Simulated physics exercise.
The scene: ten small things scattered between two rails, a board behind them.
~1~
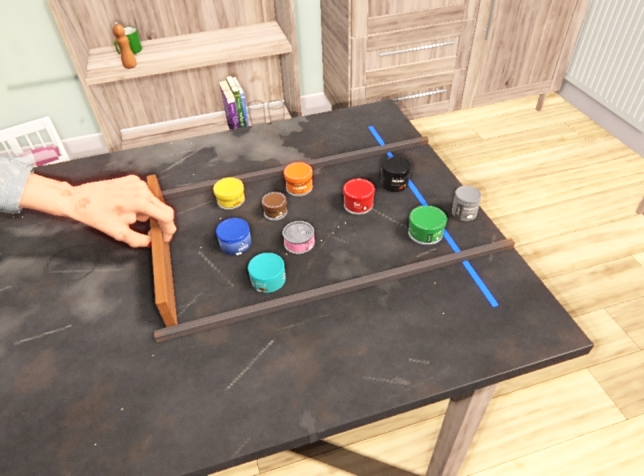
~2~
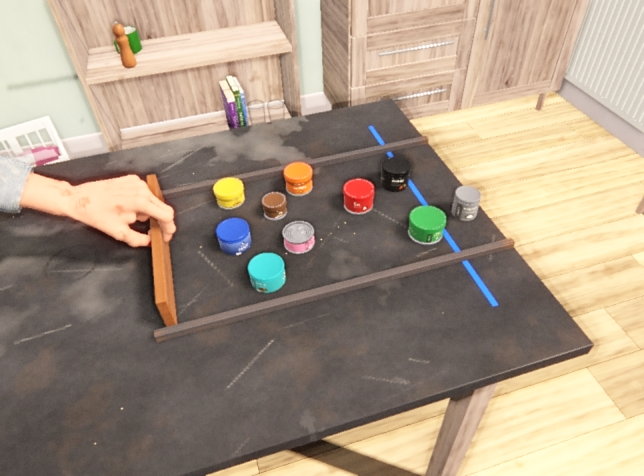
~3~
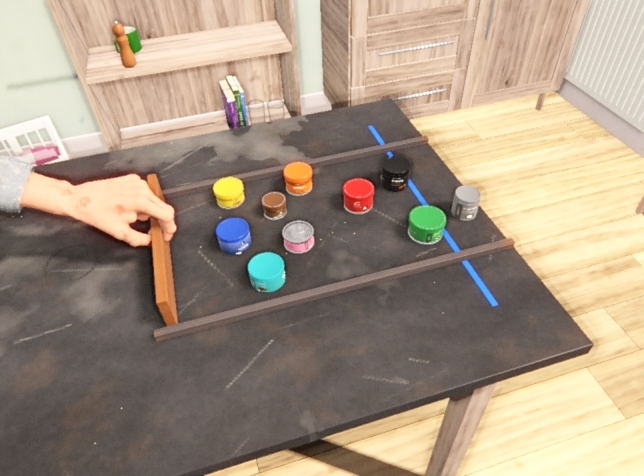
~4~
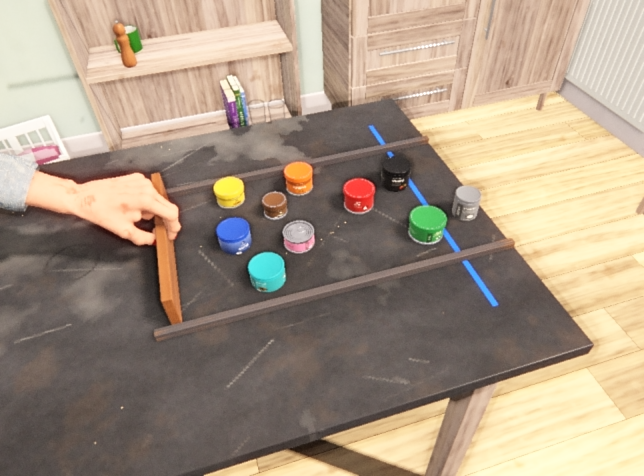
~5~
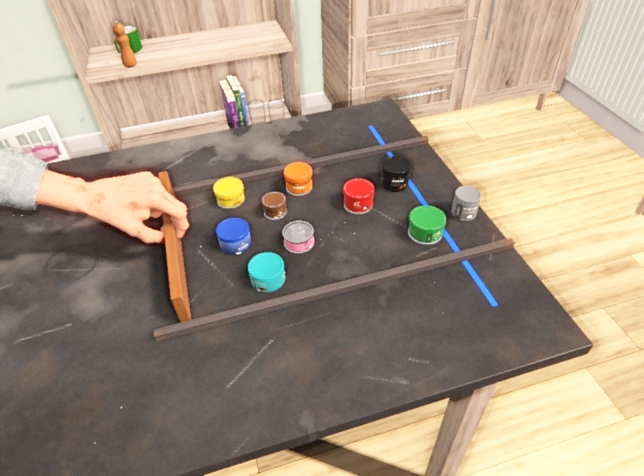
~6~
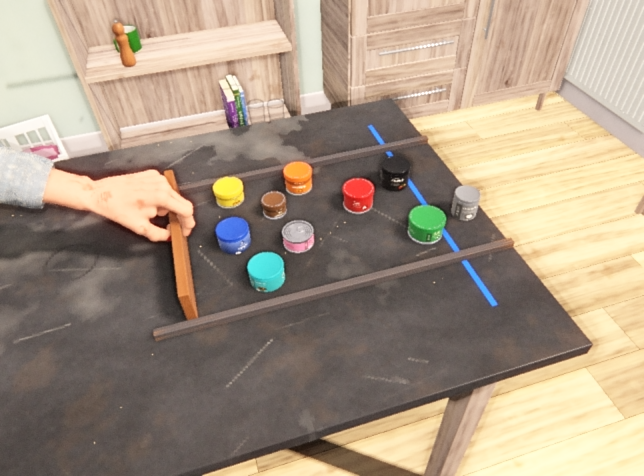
A wooden board, held upright by a hand at the left of a dark table, stayed still at first, then slid slightly right between two rails, while the colourful little pots ahead of it didn't move.
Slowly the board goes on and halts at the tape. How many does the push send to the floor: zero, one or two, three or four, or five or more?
The number that fall off is one or two.
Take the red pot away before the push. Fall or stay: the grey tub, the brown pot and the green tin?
The grey tub goes over, the brown pot is kept, the green tin does not fall.
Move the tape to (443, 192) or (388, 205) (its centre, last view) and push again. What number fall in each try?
It would be 5 and 0.
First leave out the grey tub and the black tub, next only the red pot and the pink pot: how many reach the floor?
0 in the first case, 1 in the second.
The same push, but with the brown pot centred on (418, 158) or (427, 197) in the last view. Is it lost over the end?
Place by place, it comes down; remains up.
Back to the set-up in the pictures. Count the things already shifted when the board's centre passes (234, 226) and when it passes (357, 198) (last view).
First 2, then 8.
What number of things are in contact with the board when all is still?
The number is 5.
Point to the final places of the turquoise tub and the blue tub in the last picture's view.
The turquoise tub at (463, 228), the blue tub at (435, 189).
Soon after, none off yet; grey tub at rest near (466, 203); black tub at rest near (395, 174); green tin at rest near (426, 225).
Then, none off yet; grey tub at rest near (466, 203); black tub moved about its own width near (425, 166); green tin moved a little near (444, 221).
By the end, the number that fall off is one or two; fallen, black tub and grey tub.
